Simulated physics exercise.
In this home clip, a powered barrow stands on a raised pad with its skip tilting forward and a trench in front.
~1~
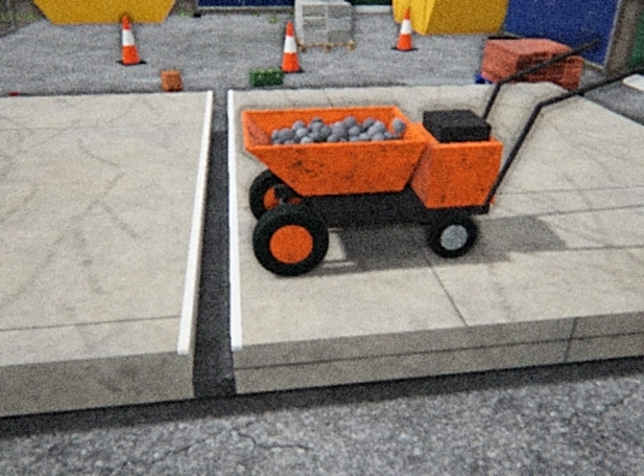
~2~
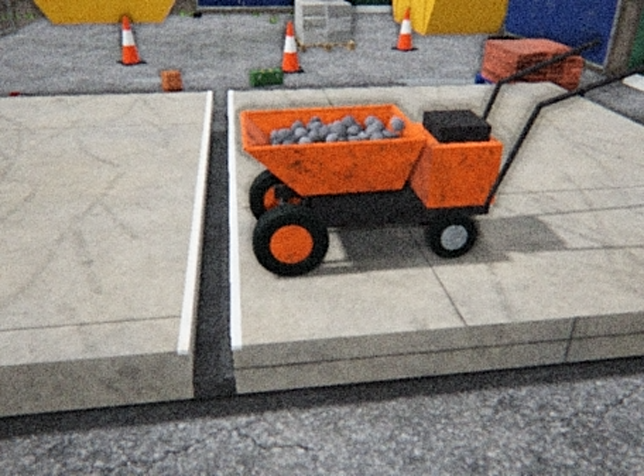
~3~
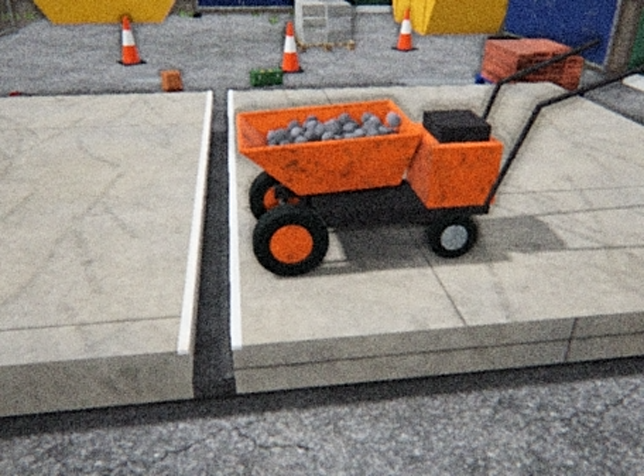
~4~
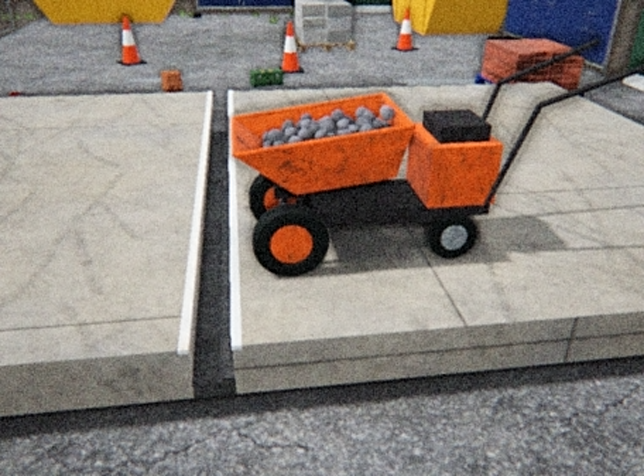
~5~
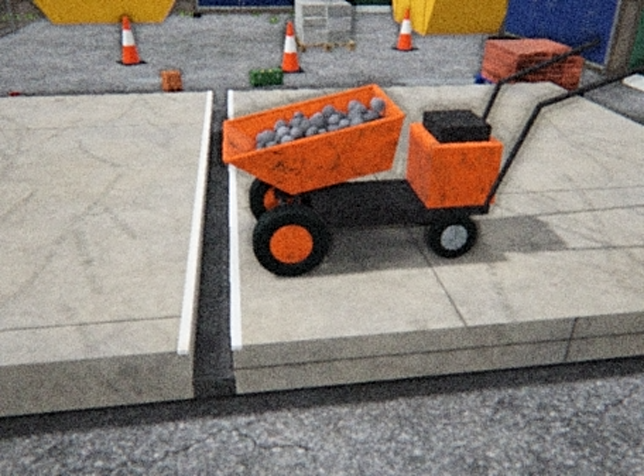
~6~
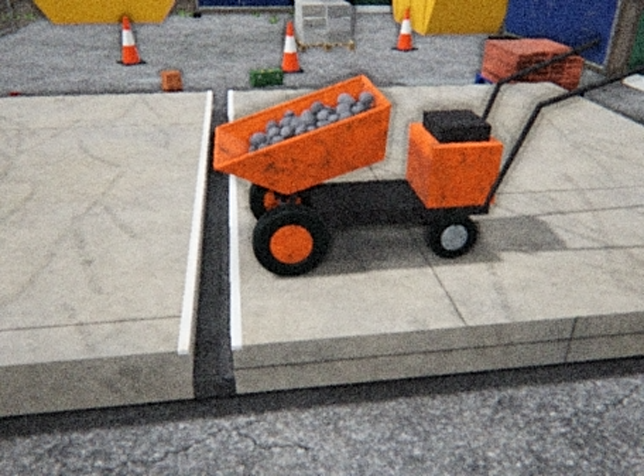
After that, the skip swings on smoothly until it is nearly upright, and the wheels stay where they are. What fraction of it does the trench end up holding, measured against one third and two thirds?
The trench holds less than one third of it.
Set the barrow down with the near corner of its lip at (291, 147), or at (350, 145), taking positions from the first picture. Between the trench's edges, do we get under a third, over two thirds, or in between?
For the first position, the middle third; for the second, the middle third.
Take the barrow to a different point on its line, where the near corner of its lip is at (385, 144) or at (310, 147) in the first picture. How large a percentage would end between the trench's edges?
The first stop gives 30 per cent; the second gives 70 per cent.
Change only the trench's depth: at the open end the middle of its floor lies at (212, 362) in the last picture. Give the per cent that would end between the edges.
It lands somewhere near 0 percent.
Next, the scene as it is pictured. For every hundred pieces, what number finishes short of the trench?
It works out to roughly 0 percent.
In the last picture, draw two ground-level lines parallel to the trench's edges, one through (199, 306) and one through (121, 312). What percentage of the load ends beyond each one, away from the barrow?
Estimate: 90 %, then 40 %.
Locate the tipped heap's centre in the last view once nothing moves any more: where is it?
Centre at rest, last view: Approx. (138, 253).
Soon after the last picture, skip tipped steeply; all in the skip.
A little later, skip tipped steeply; about two thirds in the skip; about a third beyond it; a stray few falling.
Later still, skip tipped right over; a small part in the skip; a stray few in or heaped over the trench; nearly all beyond it.
At rest, skip tipped right over; a small part in the skip; a stray few in or heaped over the trench; nearly all beyond it.
